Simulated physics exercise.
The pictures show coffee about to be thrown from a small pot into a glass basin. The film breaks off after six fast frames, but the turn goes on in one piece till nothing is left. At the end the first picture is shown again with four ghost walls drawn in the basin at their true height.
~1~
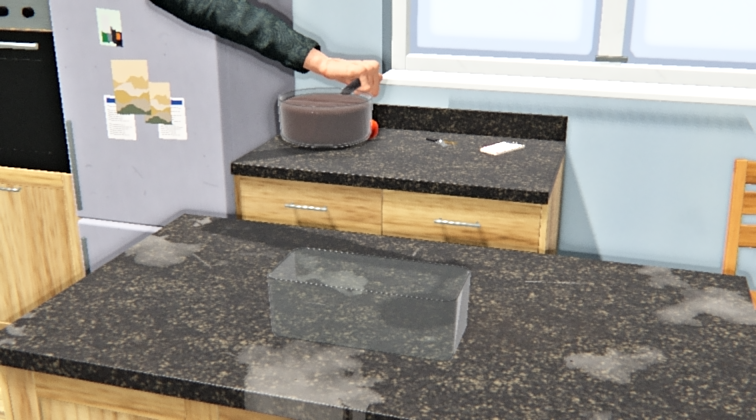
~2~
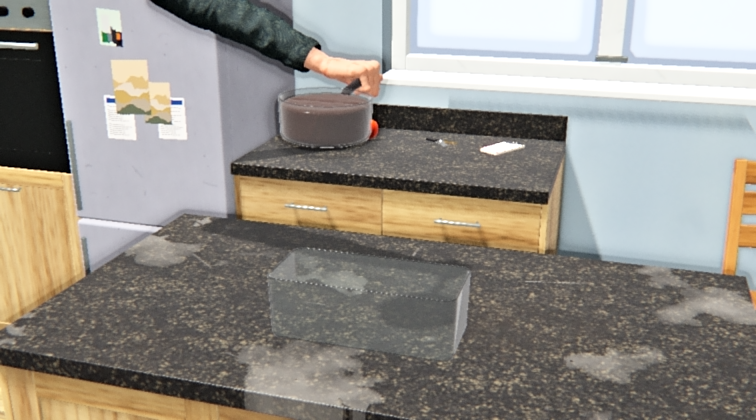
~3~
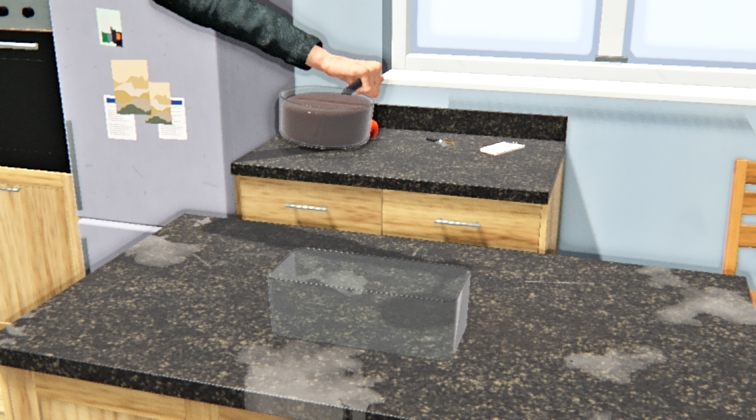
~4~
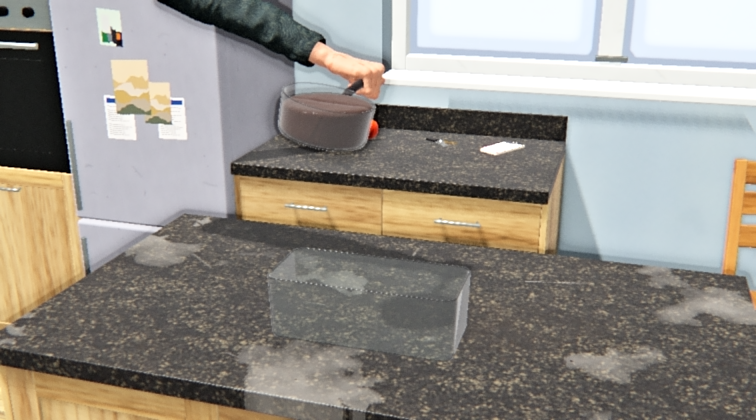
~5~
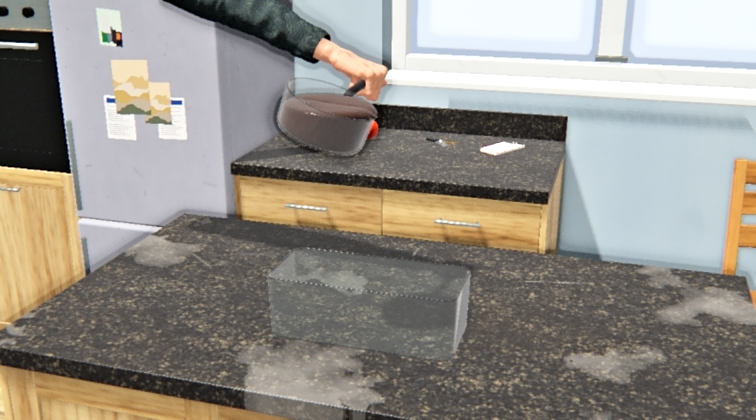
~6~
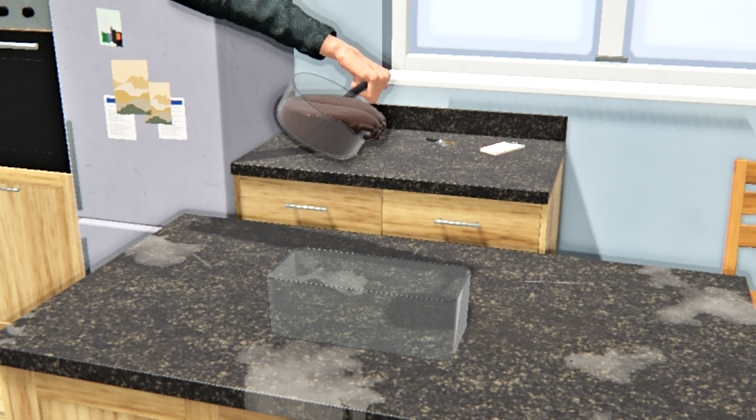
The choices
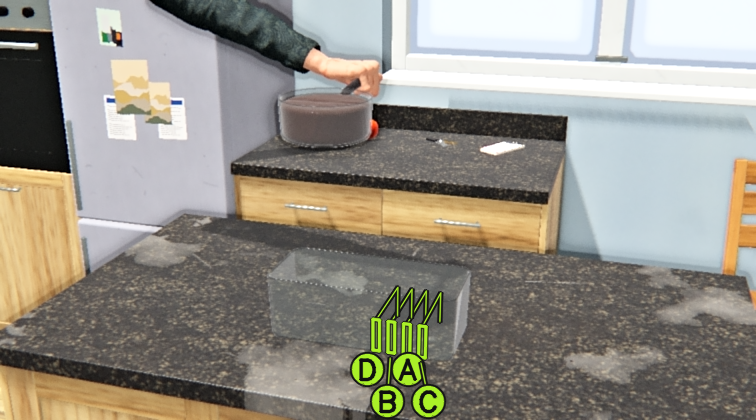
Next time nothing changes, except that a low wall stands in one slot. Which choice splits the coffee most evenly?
A.
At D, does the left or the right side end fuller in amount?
More ends on the right.
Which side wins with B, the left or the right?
More ends on the right.
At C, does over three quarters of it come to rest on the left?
No.
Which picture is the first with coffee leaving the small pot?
In picture 5.
On the marked copy, A at (405, 360); B at (390, 357); C at (420, 362); D at (375, 355).
Choosing A, about 48 % ends left of the wall and 47 % right of it; 5 % is lost outside.
Choosing B, about 30 % ends left of the wall and 65 % right of it; 5 % is lost outside.
Choosing C, about 67 % ends left of the wall and 28 % right of it; 5 % is lost outside.
Choosing D, about 14 % ends left of the wall and 81 % right of it; 5 % is lost outside.
